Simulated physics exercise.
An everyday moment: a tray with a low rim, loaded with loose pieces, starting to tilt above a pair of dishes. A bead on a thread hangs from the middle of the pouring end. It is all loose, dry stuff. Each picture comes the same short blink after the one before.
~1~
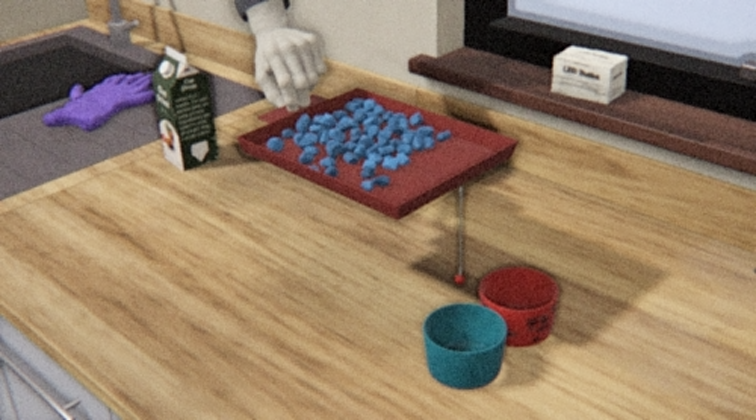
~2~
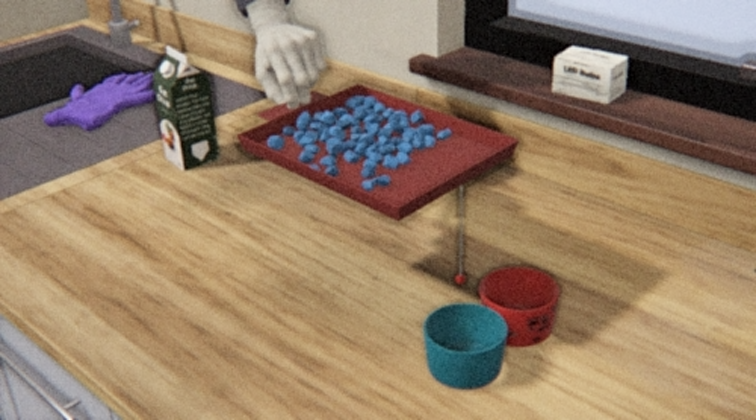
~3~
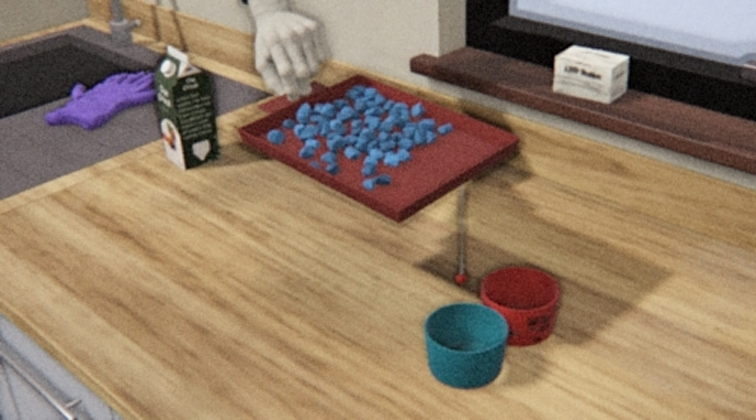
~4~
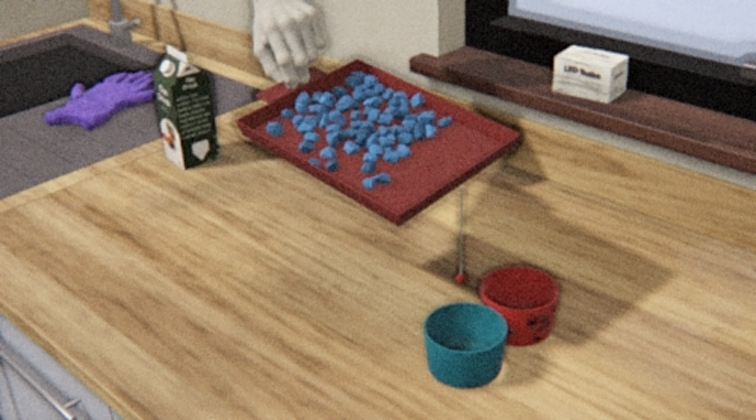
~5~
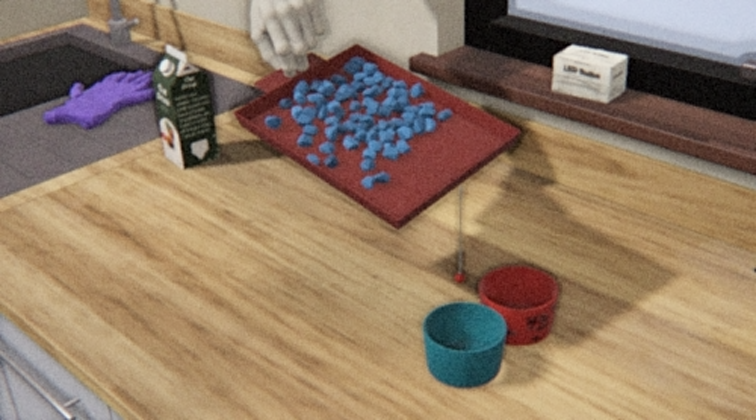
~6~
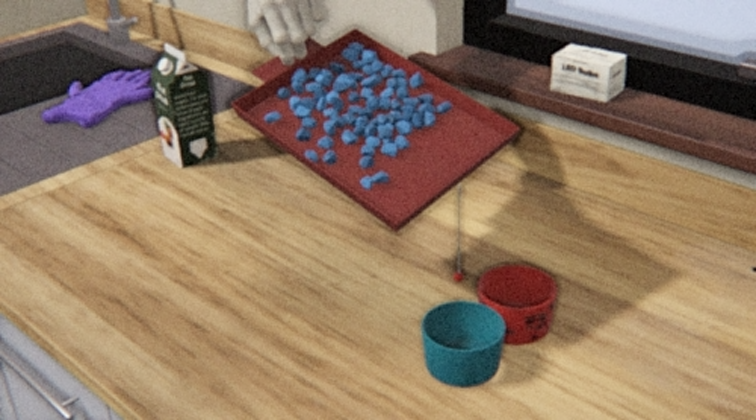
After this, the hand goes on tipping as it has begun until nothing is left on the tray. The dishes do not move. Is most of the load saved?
Together they catch under half.
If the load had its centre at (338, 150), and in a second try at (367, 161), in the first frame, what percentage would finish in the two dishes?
In turn 20 and 20 in a hundred.
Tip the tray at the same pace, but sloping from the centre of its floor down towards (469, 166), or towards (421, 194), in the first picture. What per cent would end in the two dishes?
The first gives 40 %, the second 50 %.
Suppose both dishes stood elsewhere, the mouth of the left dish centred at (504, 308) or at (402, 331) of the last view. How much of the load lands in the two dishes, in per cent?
About 0 and 80 per cent.
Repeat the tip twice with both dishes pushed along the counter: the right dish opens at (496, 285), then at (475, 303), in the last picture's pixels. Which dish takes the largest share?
One: Left. Two: The left-hand dish.
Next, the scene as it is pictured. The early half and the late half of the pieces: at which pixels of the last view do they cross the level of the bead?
The first part at (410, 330); the rest at (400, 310).
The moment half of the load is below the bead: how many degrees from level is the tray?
Around 85° of tilt.
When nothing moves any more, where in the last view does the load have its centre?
Close to (407, 378).
Shortly afterwards, tray tipped steeply; all but a few on the tray; only a few in the air.
Next, tray tipped right over; a little on the tray; near a quarter in the left dish; near two thirds outside both; a little in the air.
Some moments later, tray tipped past a quarter turn; near a quarter in the left dish; the bulk outside both.
In the end, tray tipped past a quarter turn; near a quarter in the left dish; none at all in the right dish; the bulk outside both.
